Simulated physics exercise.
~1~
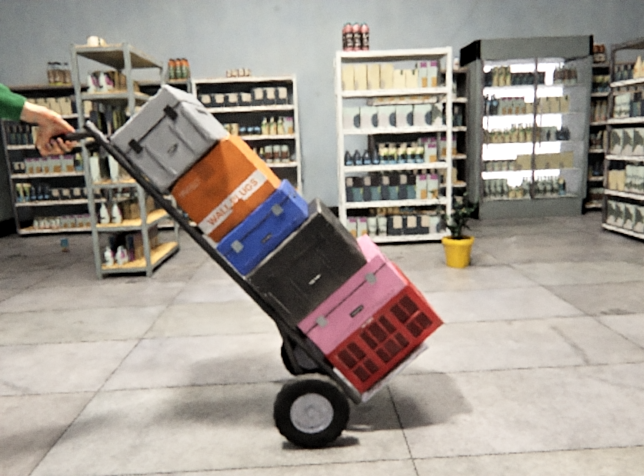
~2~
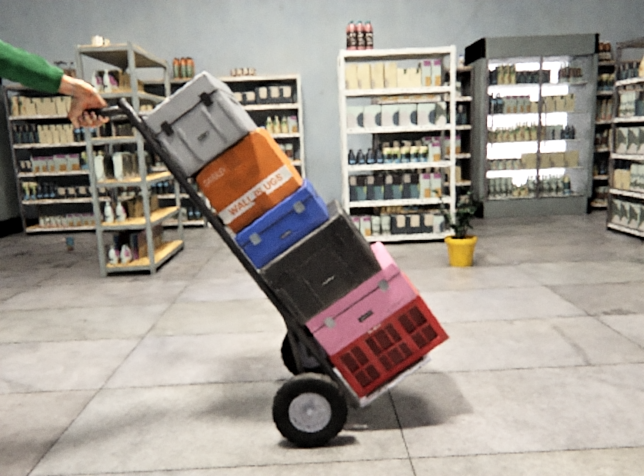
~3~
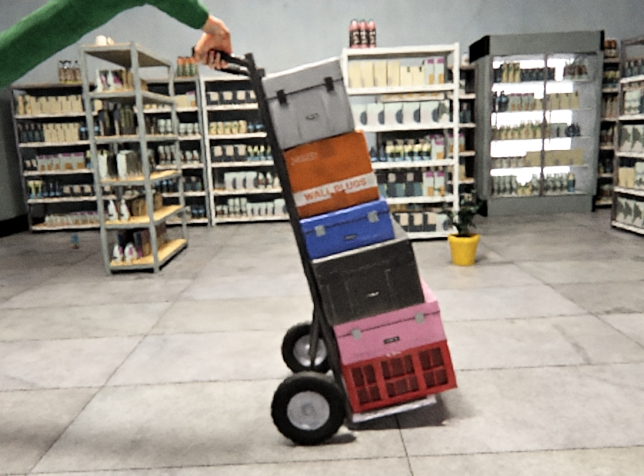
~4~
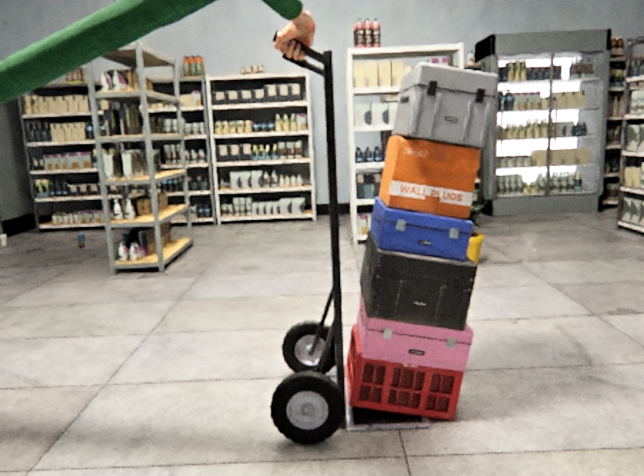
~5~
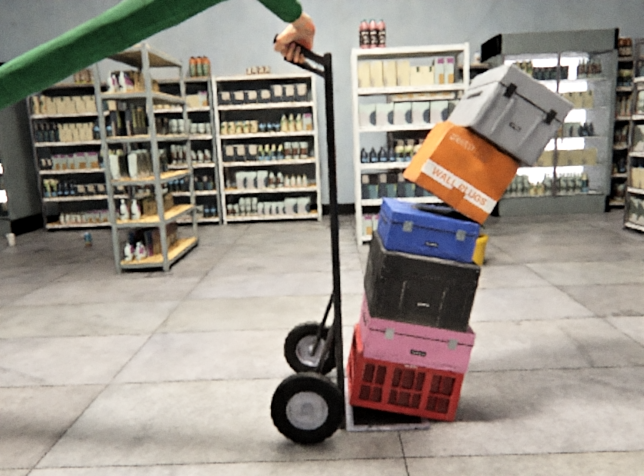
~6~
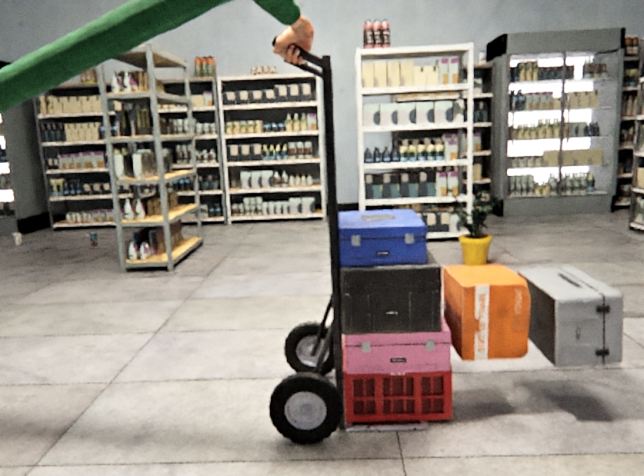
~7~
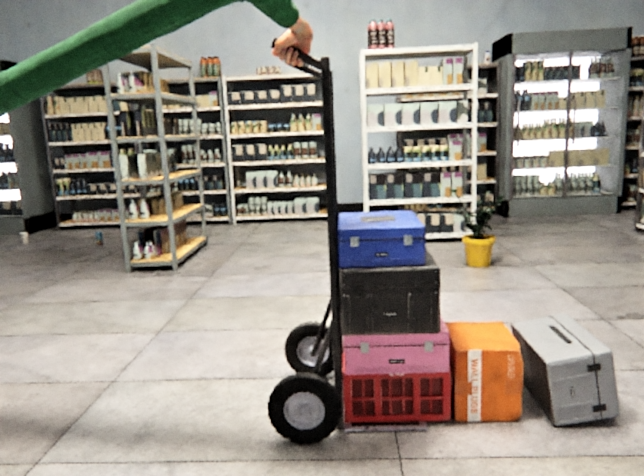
A hand in a green sleeve swung a loaded sack truck upright and held it there, and the grey toolbox and orange box toppled off the top to the right, landing on the floor beside the four still stacked.
